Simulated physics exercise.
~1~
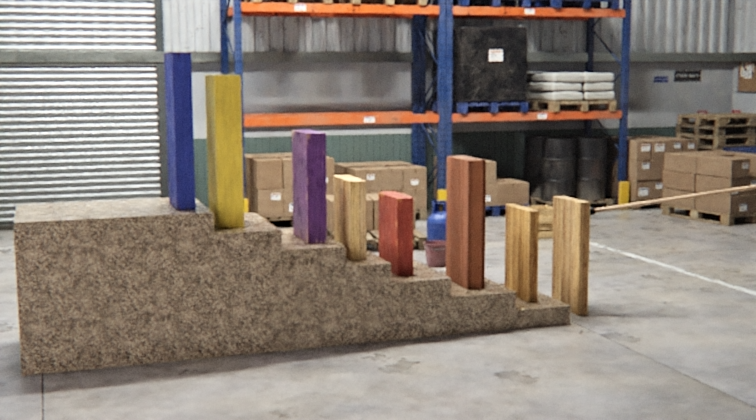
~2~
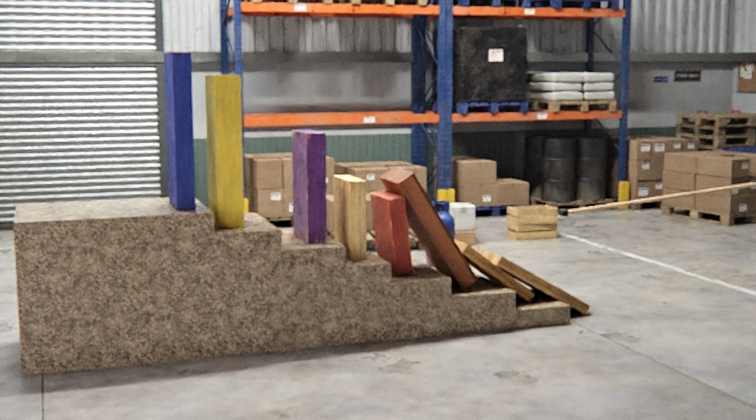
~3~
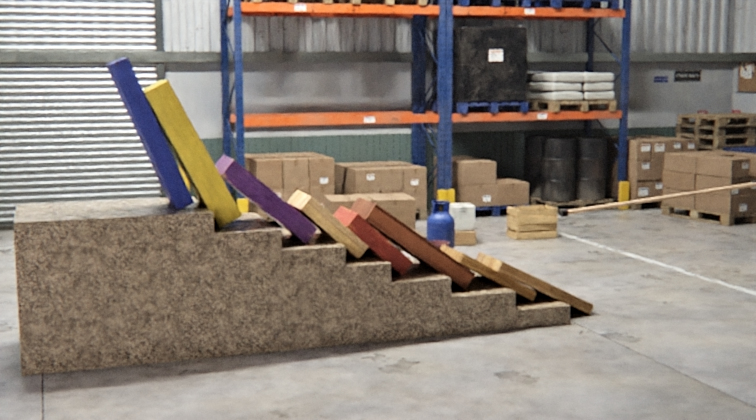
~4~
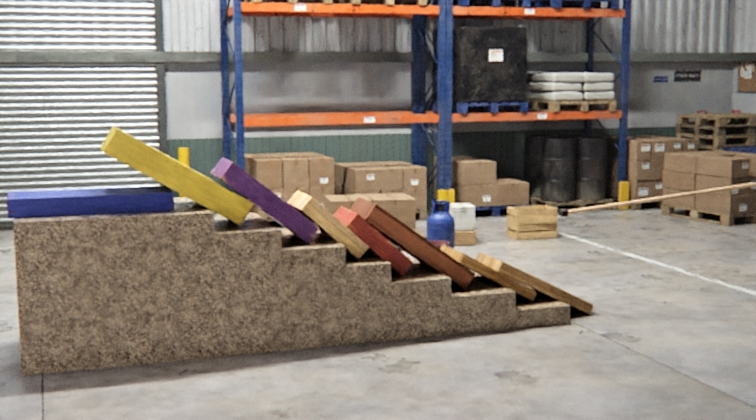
In a warehouse, a pole tips the first board and all eight topple leftward up the steps.
